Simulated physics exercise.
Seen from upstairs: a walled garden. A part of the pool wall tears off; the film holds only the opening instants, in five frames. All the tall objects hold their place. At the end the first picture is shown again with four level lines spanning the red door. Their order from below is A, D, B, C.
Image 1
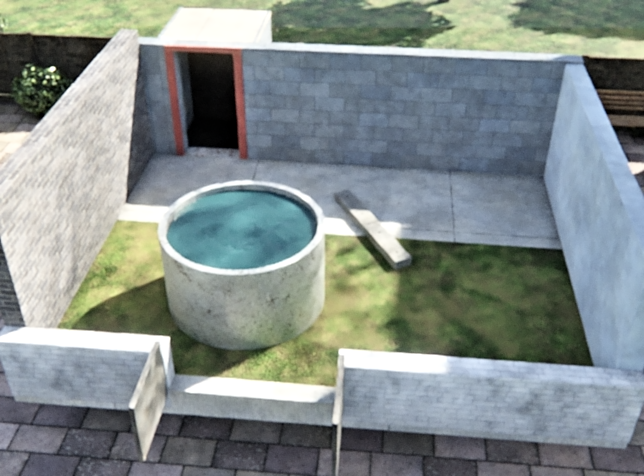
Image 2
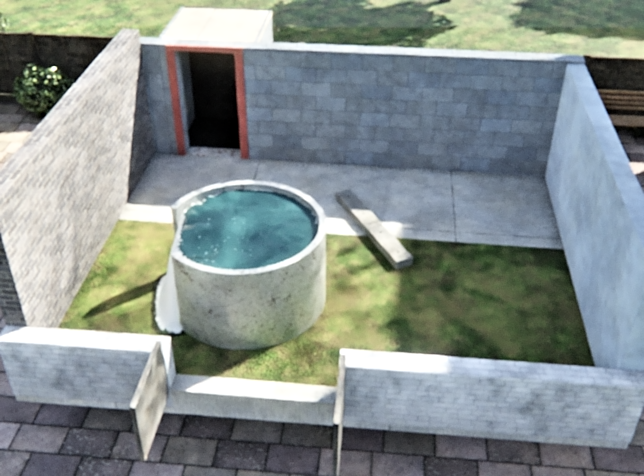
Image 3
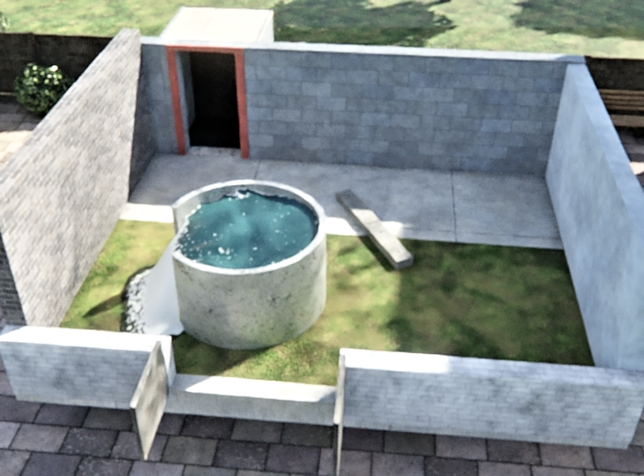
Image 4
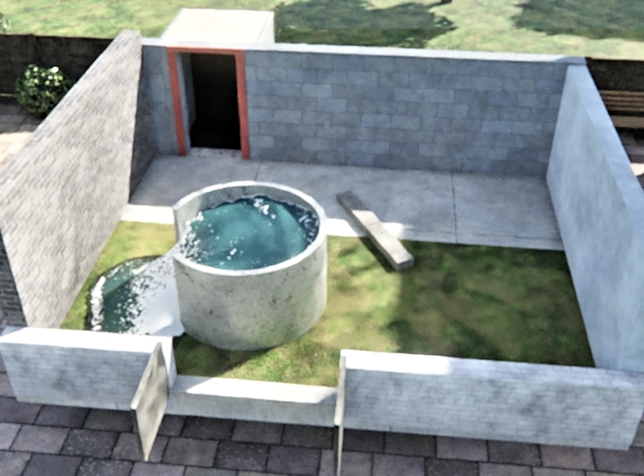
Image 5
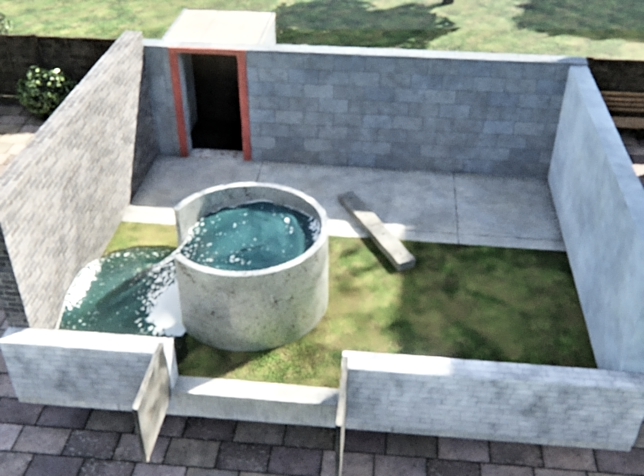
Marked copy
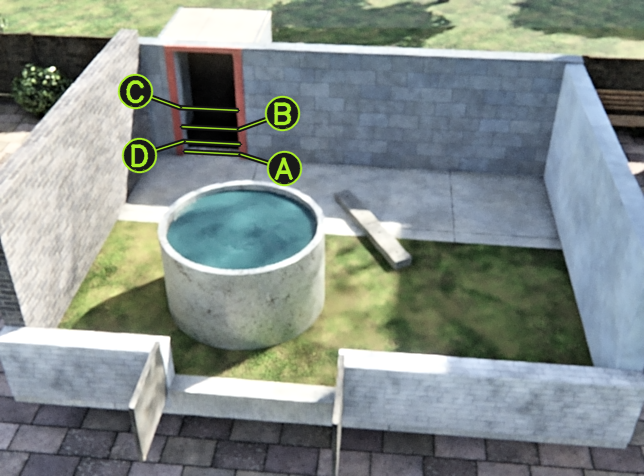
Water lies still and blue-green in a round, pale stone pool on the left of a walled garden, seen from upstairs. Grey walls enclose the patchy grass, with a red-framed dark doorway behind, a slab lying right of the pool and an open gate in front. The water pours through the pool's left side, foaming and spreading over the grass towards the left wall, while its surface churns and drops.
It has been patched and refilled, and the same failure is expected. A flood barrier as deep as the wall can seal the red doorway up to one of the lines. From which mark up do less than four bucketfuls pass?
D.
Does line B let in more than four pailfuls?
No, that is safe.
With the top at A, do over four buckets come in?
Yes.
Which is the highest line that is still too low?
That would be A.
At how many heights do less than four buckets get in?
Three of them.
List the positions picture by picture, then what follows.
Water in the pool at rest, its middle at (242, 229); foot of the red doorway at (212, 157); open gate at (254, 340).
Water covers 1 % of the ground and shows as far out as (161, 317).
Water covers 3 % of the ground and shows as far out as (148, 269).
Water covers 7 % of the ground and shows as far out as (103, 276).
Water covers 10 % of the ground and shows as far out as (131, 251).
On the marked copy, A at (212, 152); B at (210, 128); C at (208, 109); D at (211, 142); from the bottom up A, D, B, C.
With A, some 20 bucketfuls get in.
With B, nothing gets over.
With C, nothing gets over.
With D, nothing gets over.
